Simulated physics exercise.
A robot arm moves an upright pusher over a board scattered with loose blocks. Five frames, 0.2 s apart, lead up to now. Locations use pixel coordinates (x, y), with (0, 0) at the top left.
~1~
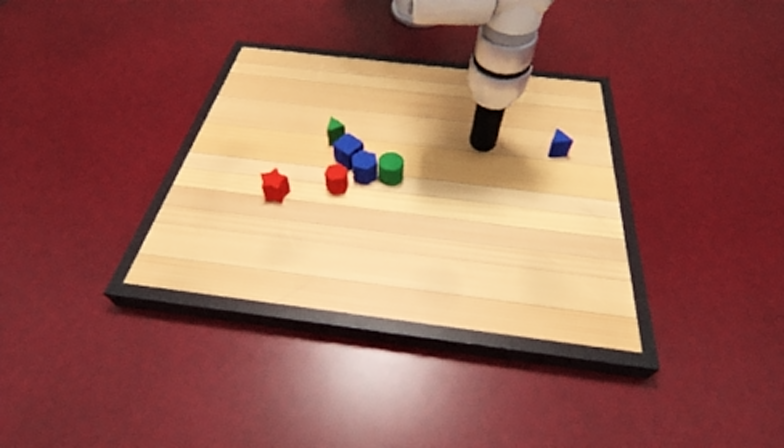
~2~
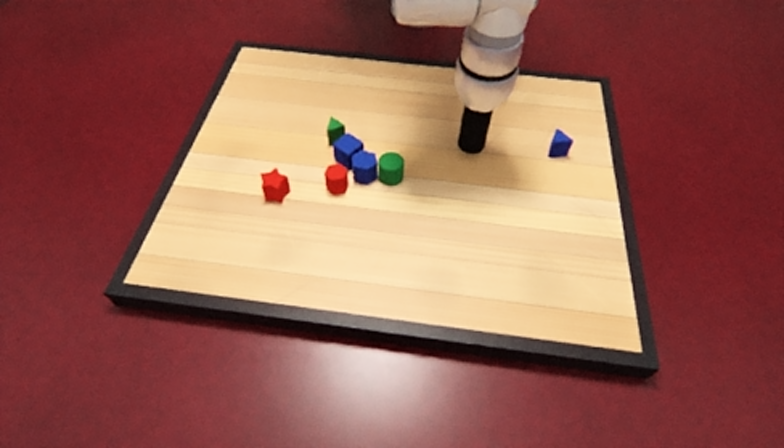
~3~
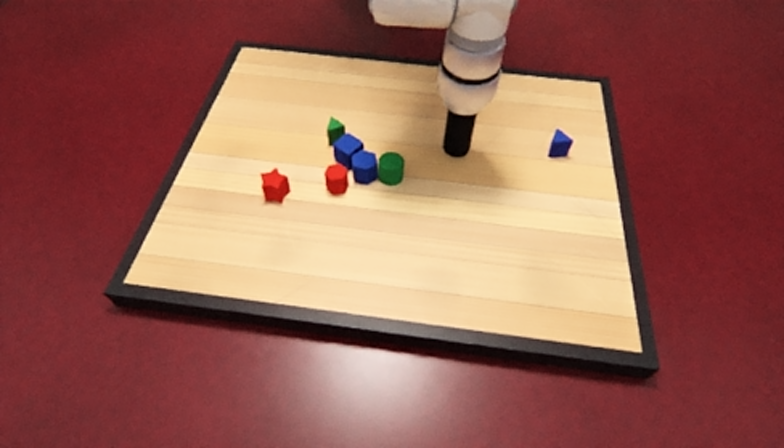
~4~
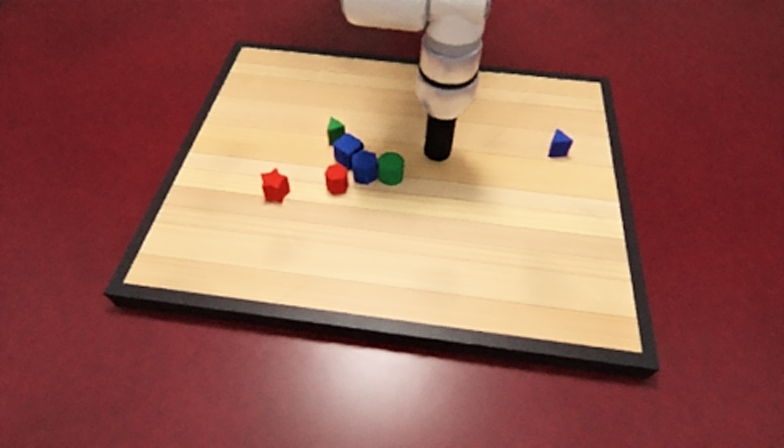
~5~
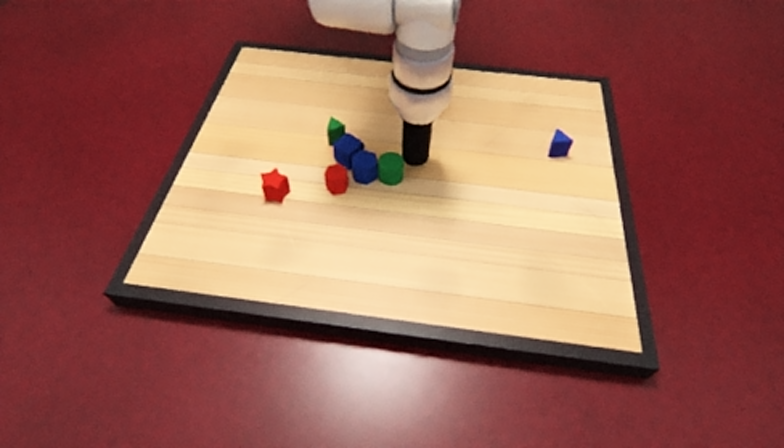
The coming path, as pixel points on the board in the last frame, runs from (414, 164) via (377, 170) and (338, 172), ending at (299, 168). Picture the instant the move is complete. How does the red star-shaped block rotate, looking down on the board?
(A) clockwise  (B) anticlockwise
Choice A: Clockwise.
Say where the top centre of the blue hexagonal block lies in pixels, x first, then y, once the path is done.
The middle of its upper face will lie at (291, 172).
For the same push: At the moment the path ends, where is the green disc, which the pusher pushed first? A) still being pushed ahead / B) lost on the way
B - lost on the way.
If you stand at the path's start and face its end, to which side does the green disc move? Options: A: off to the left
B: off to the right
Option A.
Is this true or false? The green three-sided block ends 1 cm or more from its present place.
The claim does not hold.
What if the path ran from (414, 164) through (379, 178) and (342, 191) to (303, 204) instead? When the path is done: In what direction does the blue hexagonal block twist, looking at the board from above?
That block twists clockwise.
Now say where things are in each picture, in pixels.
Pusher tip at (482, 142); block tops, red star-shaped block at (273, 178); green three-sided block at (334, 123); blue four-sided block at (348, 143); blue hexagonal block at (364, 159); green disc at (391, 160), in the first picture.
Pusher at (471, 145); blocks unchanged, in the second picture.
Pusher at (456, 148); blocks unchanged, in the third picture.
Pusher at (438, 152); blocks unchanged, in the fourth picture.
Pusher at (415, 156); red star-shaped block at (273, 178); green three-sided block at (334, 123); blue four-sided block at (348, 143); blue hexagonal block at (364, 159); green disc at (391, 160), in the fifth picture.
The first path, step by step. One third of the way, pusher at (376, 163); blue hexagonal block at (351, 163), turned 40° clockwise; green disc at (372, 175).
Two thirds of the way, pusher at (336, 164); blue four-sided block at (332, 137), turned 40° clockwise; blue hexagonal block at (314, 170); green disc at (370, 176).
At the end, pusher at (298, 160); red star-shaped block at (269, 181), turned 20° clockwise; green three-sided block in place; blue four-sided block at (329, 136), turned 55° clockwise; blue hexagonal block at (291, 172), turned 70° anticlockwise; green disc at (370, 176).
